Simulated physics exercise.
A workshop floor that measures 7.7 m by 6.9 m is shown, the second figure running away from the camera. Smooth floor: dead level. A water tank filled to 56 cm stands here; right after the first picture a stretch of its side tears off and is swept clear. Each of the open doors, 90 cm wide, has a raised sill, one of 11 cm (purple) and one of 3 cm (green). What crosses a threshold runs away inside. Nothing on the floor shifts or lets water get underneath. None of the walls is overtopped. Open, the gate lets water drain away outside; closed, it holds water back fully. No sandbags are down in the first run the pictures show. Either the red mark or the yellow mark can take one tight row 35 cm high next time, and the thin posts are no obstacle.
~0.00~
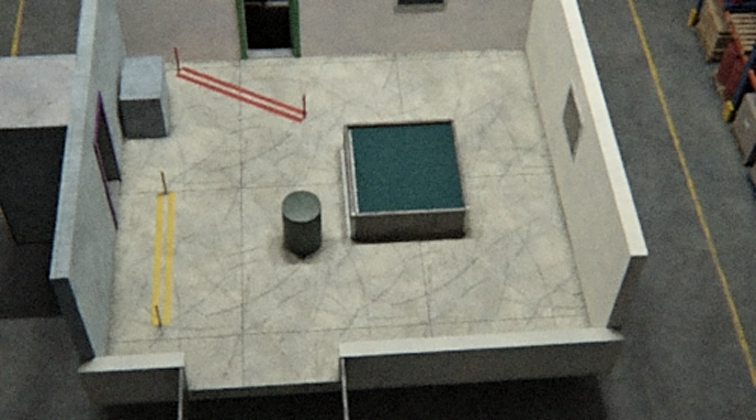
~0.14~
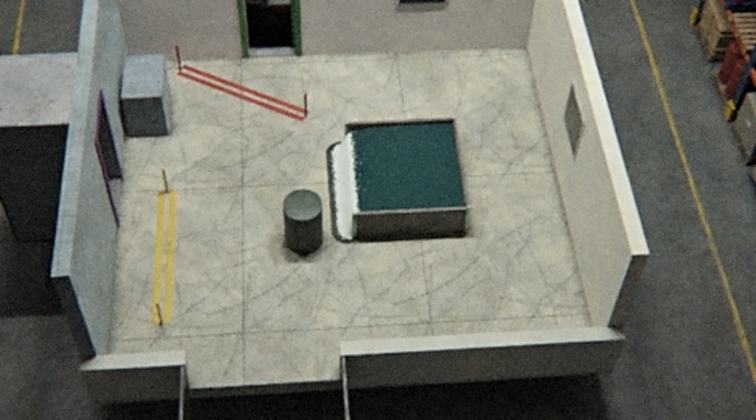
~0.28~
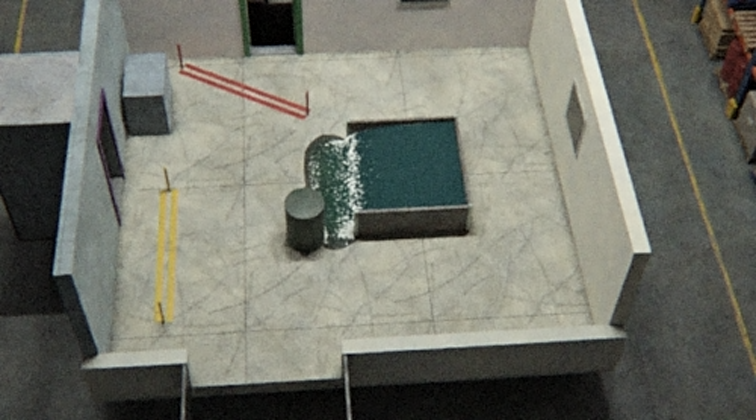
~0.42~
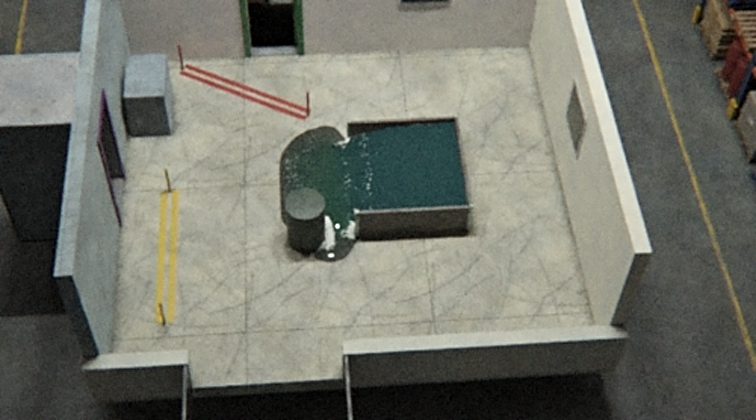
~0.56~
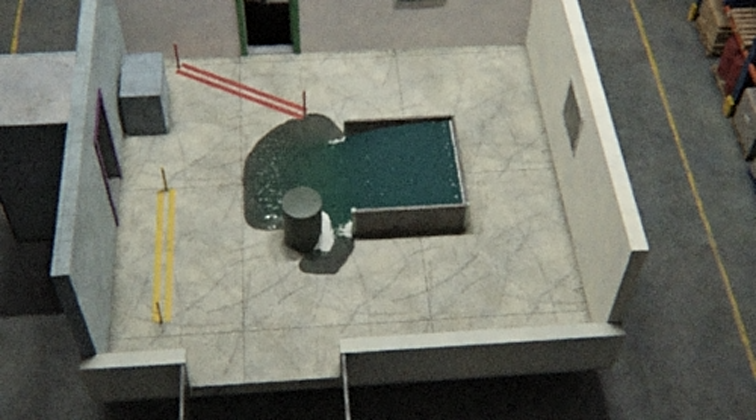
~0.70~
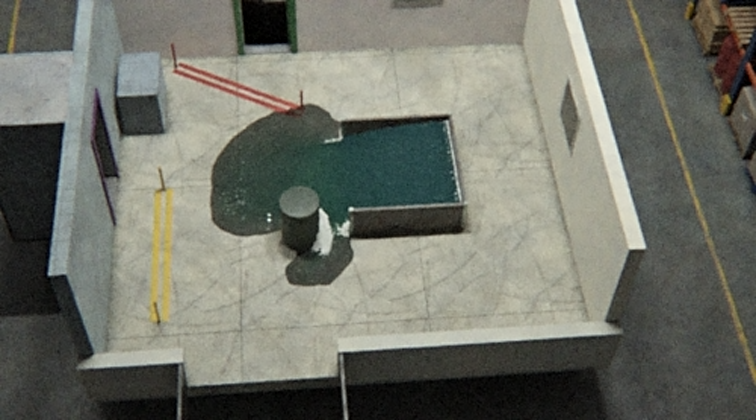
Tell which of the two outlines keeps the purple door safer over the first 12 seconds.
The yellow outline keeps it safer.
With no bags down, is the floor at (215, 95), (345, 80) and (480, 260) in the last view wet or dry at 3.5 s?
Respectively: Covered, clear and clear.
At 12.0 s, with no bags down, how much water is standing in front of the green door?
Roughly 2.5 centimetres.
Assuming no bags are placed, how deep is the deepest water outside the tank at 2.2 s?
Max depth: Near 36 cm.
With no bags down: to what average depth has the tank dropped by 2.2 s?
Roughly 17 centimetres.
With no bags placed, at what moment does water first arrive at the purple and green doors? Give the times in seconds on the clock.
So it gets to purple at 1.2 s and to green at 2.6 s.
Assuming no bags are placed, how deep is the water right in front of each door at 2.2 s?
In centimetres, purple: 26; green: 0.
After 1.4 s water covers 30 % of the floor and is deepest (34 cm) near (317, 225) in the run without bags; in at the purple door, 0 L with no bags, 0 L with the row on red, 0 L on yellow.
After 2.2 s water covers 40 % of the floor and is deepest (36 cm) near (131, 139) in the run without bags; in at the purple door, 64 L with no bags, 59 L with the row on red, 4 L on yellow.
After 3.5 s water covers 45 % of the floor and is deepest (21 cm) near (126, 62) in the run without bags; in at the purple door, 136 L with no bags, 140 L with the row on red, 13 L on yellow.
After 7.0 s water covers 70 % of the floor and is deepest (10 cm) near (105, 378) in the run without bags; in at the purple door, 154 L with no bags, 156 L with the row on red, 16 L on yellow.
After 12.0 s water covers 95 % of the floor and is deepest (6 cm) near (529, 97) in the run without bags; in at the purple door, 154 L with no bags, 156 L with the row on red, 16 L on yellow.
